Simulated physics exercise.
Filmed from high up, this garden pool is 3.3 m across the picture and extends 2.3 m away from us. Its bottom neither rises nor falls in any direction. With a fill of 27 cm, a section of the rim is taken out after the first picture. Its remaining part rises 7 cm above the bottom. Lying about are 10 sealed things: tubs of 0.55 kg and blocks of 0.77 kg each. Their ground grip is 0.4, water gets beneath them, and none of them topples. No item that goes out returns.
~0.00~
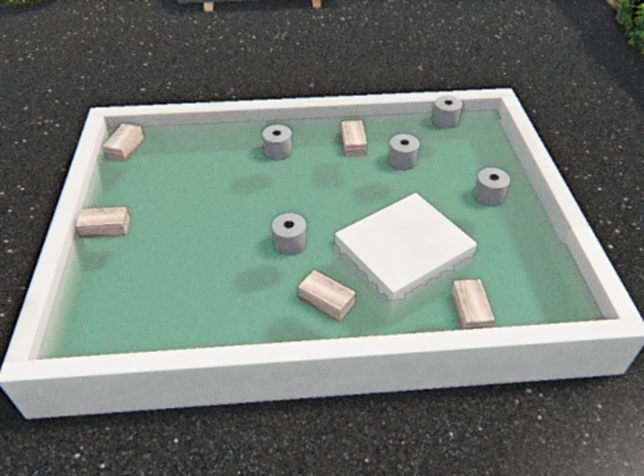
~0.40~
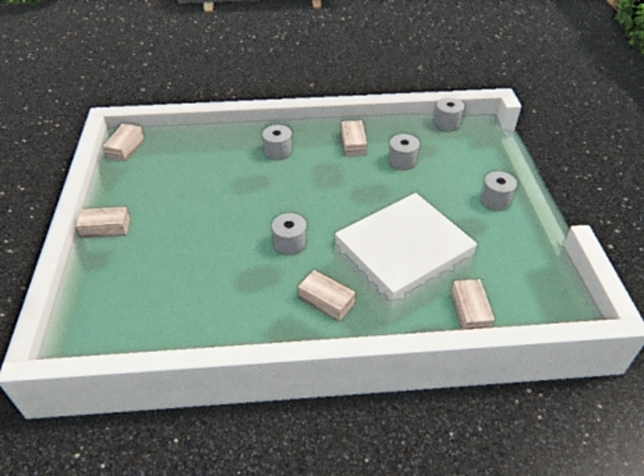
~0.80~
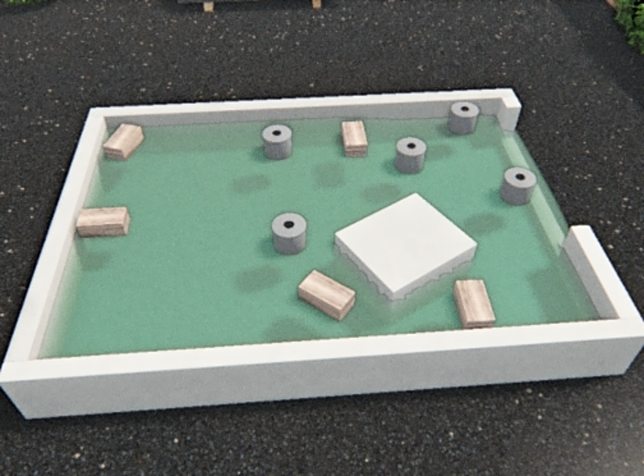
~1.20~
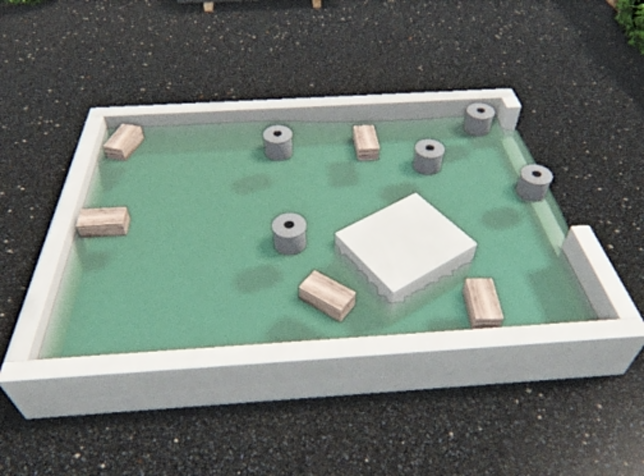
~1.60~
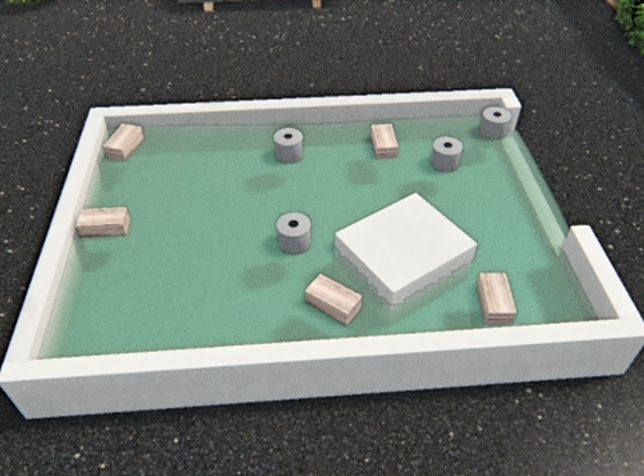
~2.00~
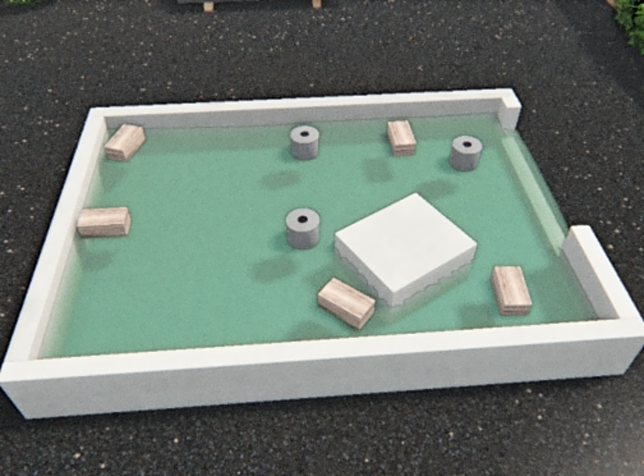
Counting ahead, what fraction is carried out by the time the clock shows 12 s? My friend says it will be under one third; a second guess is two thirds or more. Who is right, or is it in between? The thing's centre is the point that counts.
Carried away: Two thirds reached.
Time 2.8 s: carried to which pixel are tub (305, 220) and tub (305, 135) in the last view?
Estimated pixels: (327, 204) and (337, 131).
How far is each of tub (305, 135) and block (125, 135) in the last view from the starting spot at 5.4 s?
Taking them in the order asked, 120 cm and then 10 cm.
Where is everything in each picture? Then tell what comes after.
A tub at (405, 143), afloat; a block at (354, 132), afloat; about 1930 L in view; 0 of 10 have shifted, in the first frame.
A tub at (405, 143), afloat; a block at (354, 132) floats; 27 cm deep round most things; 1 of 10 have shifted, in the second frame.
A tub at (411, 147), afloat, 5 cm from its start; a block at (354, 133), afloat; about 1850 L in view; 3 of 10 have shifted, in the third frame.
A tub at (430, 148), afloat, 19 cm from its start; a block at (366, 137), afloat, 10 cm from its start; about 1790 L in view; 5 of 10 have shifted, in the fourth frame.
A tub at (448, 146), afloat, 34 cm from its start; a block at (384, 136), afloat, 25 cm from its start; 23 cm deep round most things; 6 of 10 have shifted, in the fifth frame.
A tub at (467, 145) floats, 49 cm from its start; a block at (402, 132) floats, 39 cm from its start; about 1700 L in view; 8 of 10 have shifted, in the sixth frame.
After 2.8 s 2 of 10 are out; 8 afloat.
After 5.4 s 5 of 10 are out; 5 afloat.
After 8.0 s 5 of 10 are out; 5 afloat.
After 12.0 s 8 of 10 are out; 2 afloat.
